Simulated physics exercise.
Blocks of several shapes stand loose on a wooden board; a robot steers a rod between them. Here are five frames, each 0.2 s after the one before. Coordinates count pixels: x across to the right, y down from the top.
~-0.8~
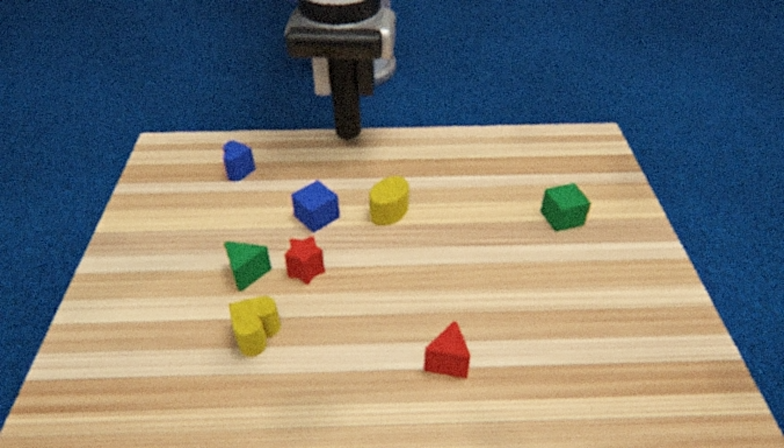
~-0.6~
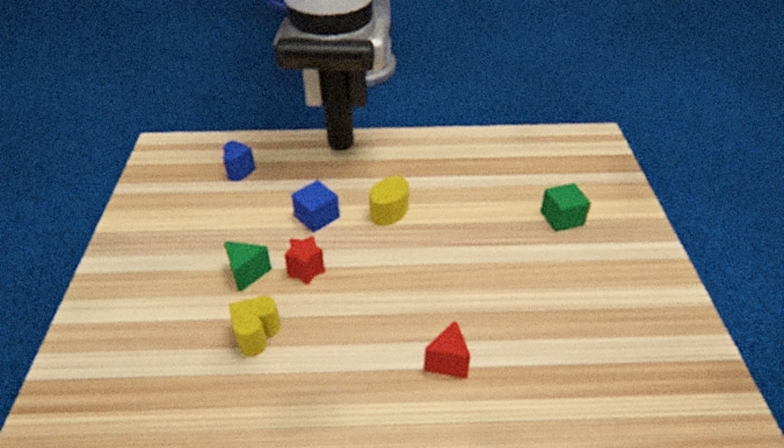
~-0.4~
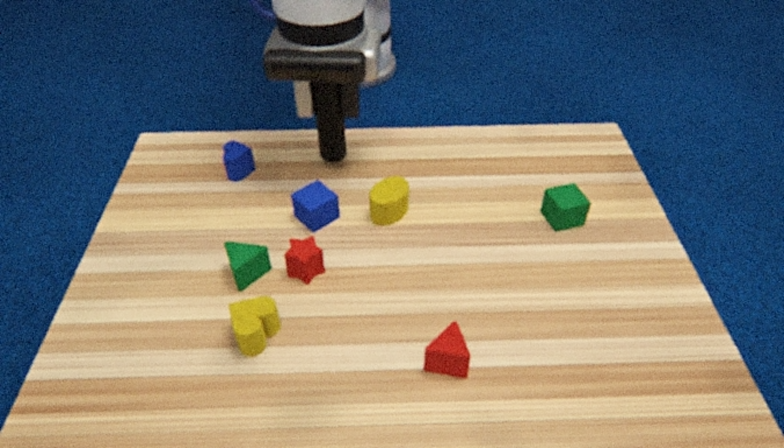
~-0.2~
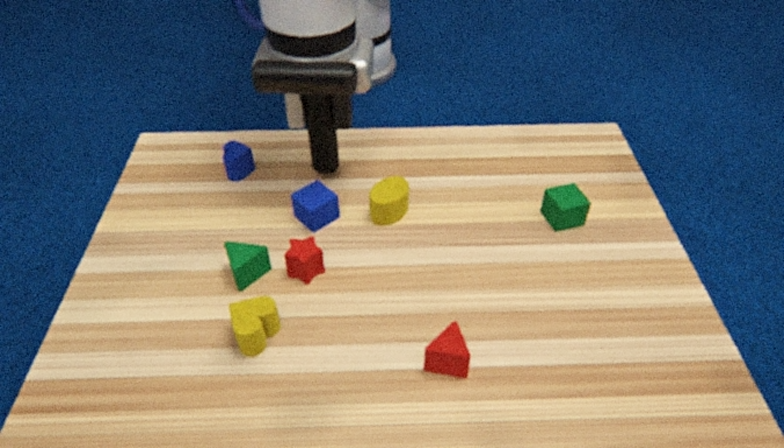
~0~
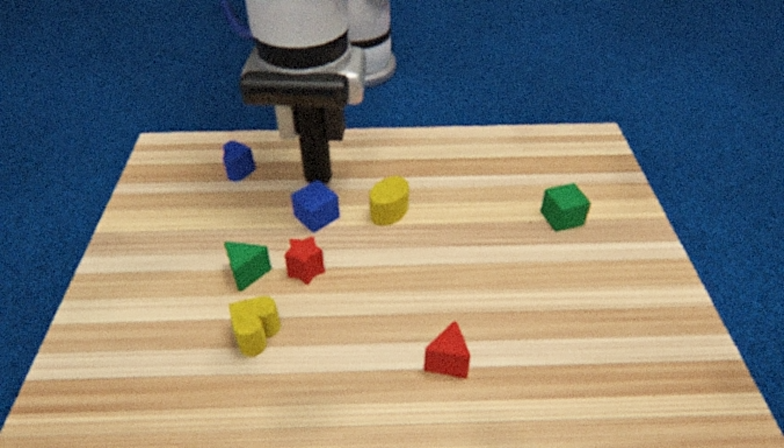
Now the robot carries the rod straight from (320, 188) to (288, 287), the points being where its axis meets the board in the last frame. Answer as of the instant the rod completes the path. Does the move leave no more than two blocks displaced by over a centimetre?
Short answer: Yes.
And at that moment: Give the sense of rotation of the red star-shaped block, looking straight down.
The turn is clockwise.
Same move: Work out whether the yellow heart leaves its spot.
Well, the yellow heart holds its place.
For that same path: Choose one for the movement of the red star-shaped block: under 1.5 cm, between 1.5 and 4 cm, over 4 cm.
My estimate: Beyond 4 cm.
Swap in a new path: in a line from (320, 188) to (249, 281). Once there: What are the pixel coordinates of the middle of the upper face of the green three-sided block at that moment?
It will end up at (217, 275).
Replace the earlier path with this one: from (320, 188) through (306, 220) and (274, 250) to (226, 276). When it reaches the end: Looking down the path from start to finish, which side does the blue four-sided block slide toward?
Answer: Left.
On the path given first. One third of the way, rod at (309, 209); red star-shaped block at (302, 252); blue four-sided block at (309, 223).
Two thirds of the way, rod at (298, 242); red star-shaped block at (301, 286), turned 60° clockwise; blue four-sided block at (311, 256), turned 35° anticlockwise.
At the end, rod at (286, 278); green three-sided block in place; yellow heart in place; red star-shaped block at (308, 309), turned 105° clockwise; blue four-sided block at (316, 277), turned 100° anticlockwise.
